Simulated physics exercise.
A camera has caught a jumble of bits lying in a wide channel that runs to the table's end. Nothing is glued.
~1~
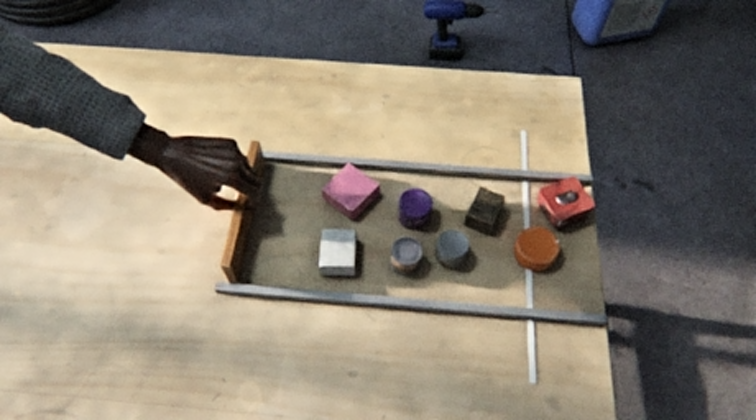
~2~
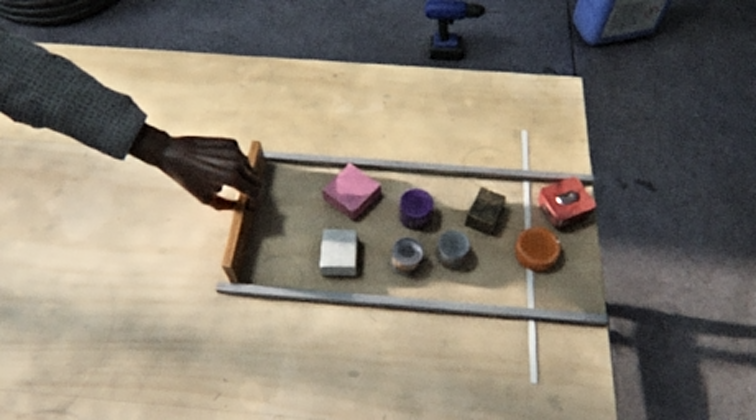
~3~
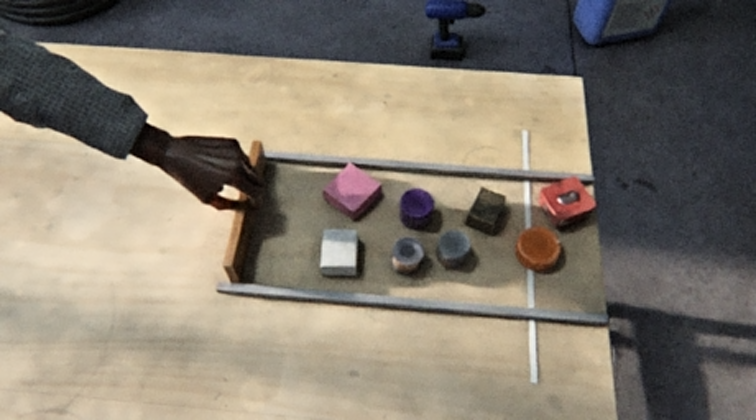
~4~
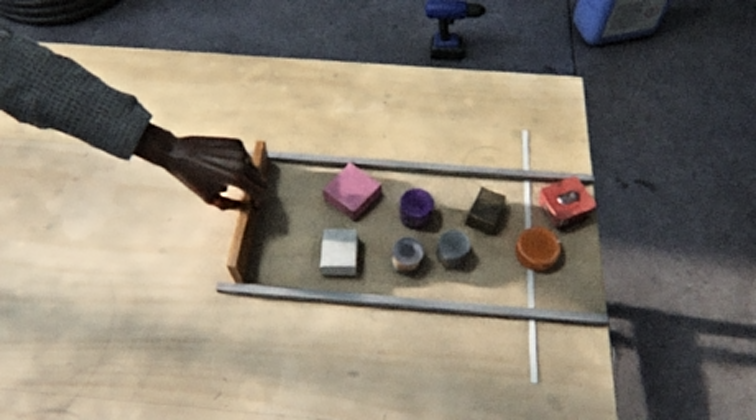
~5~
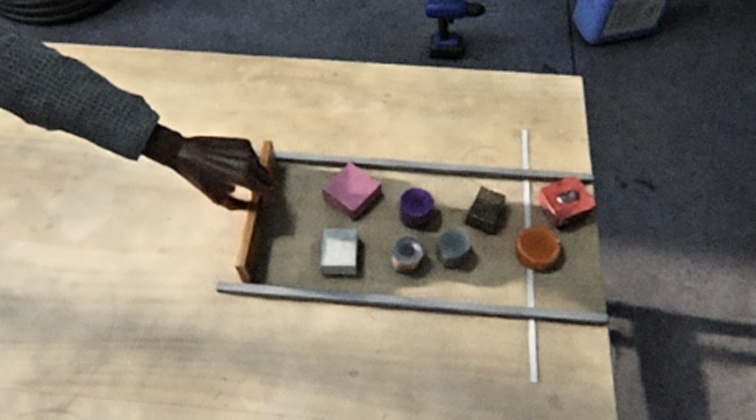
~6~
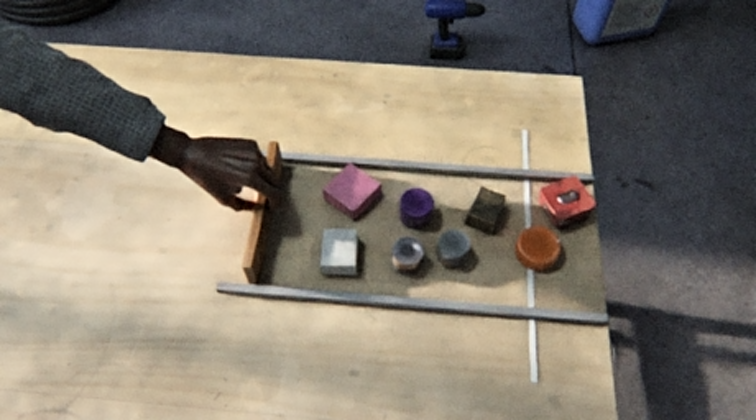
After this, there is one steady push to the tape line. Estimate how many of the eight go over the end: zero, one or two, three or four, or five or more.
There will be one or two losses over the edge.
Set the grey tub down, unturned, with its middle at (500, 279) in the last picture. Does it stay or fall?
From that position it keeps its spot.
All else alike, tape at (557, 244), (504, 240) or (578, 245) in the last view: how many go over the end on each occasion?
Counts per try: 5; 0; 5.
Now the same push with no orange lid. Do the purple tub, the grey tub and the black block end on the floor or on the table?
Purple tub safe, grey tub safe, black block safe.
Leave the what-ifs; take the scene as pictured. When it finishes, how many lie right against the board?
It ends up touching 3.
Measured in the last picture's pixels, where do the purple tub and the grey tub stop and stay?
The purple tub ends up near (547, 225), and the grey tub near (587, 250).
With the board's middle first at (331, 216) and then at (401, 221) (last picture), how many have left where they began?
So 2, and at the other place 6.
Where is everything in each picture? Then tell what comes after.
The first picture shows red case (564, 204); orange lid (536, 249); black block (484, 211); board (245, 210); tape (527, 242).
The second picture shows orange lid (537, 249); grey tub (453, 250).
The third picture shows black block (486, 211); pink block (352, 191).
The fourth picture shows red case (566, 204); brown tin (408, 256).
The fifth picture shows orange lid (538, 248); purple tub (416, 209).
The sixth picture shows red case (565, 203); orange lid (538, 248); black block (486, 210); board (264, 211); tape (529, 241).
Soon after, none off yet; red case at rest near (565, 203); orange lid at rest near (538, 248); black block at rest near (486, 210).
After that, none off yet; red case at rest near (565, 203); orange lid displaced a little near (549, 246); black block displaced about its own width near (514, 214).
In the end, the number that fall off is one or two; gone, orange lid and red case.
